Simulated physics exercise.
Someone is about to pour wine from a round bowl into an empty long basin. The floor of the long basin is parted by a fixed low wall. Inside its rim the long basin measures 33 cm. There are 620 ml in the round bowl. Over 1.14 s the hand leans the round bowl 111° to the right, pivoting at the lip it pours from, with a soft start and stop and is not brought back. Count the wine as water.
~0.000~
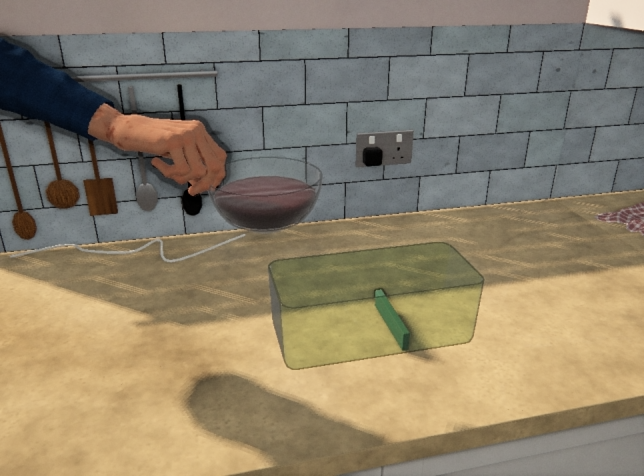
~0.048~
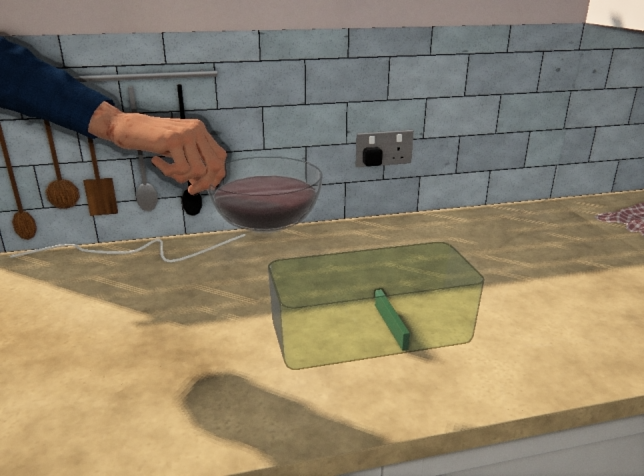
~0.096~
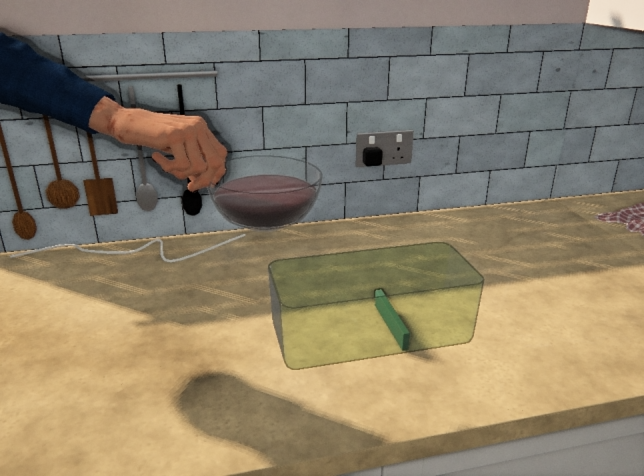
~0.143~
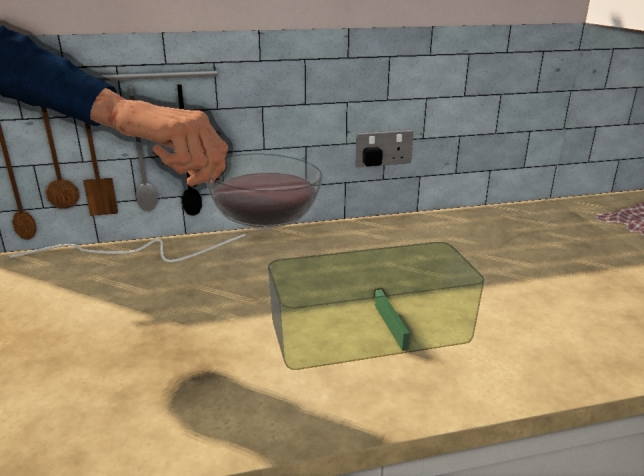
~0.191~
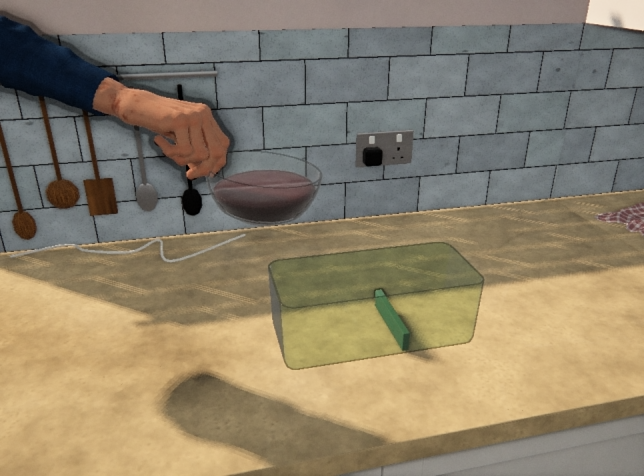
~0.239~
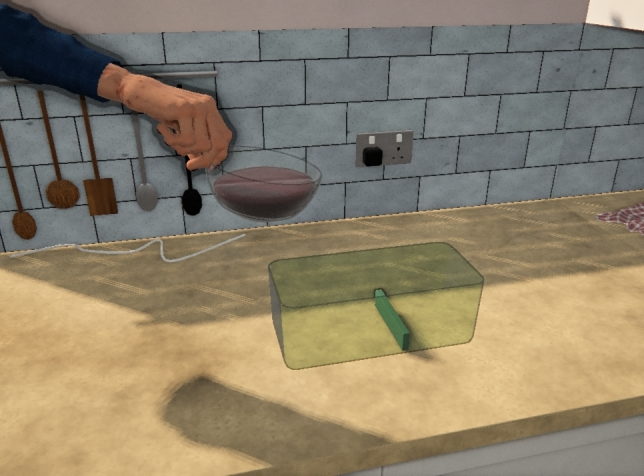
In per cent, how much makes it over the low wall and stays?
Roughly 52 per cent is past the wall.
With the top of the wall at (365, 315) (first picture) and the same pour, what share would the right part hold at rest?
Then about 80 per cent.
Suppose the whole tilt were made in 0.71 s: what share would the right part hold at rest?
Then about 50 per cent.
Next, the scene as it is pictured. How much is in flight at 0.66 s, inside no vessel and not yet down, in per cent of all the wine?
About 42 per cent.
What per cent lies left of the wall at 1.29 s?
About 46 per cent.
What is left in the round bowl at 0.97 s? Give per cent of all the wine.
About 1 per cent.
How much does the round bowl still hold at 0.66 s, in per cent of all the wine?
About 56 per cent.
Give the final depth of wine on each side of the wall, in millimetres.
Some 10 mm on the left and 18 mm on the right.
Then, 0.66 s in, the tilt is 69° and 56 per cent is still to pour, 2 is left of the wall and 0 right of it.
Then, 0.97 s in, the tilt is 105° and 1 per cent is still to pour, 29 is left of the wall and 47 right of it.
Then, 1.29 s in, the tilt is 111° and 0 per cent is still to pour, 45 is left of the wall and 52 right of it.
Then, 1.64 s in, the tilt is 111° and 0 per cent is still to pour, 45 is left of the wall and 52 right of it.
Finally, 45 per cent lies left of the wall, 52 right of it and 3 outside.
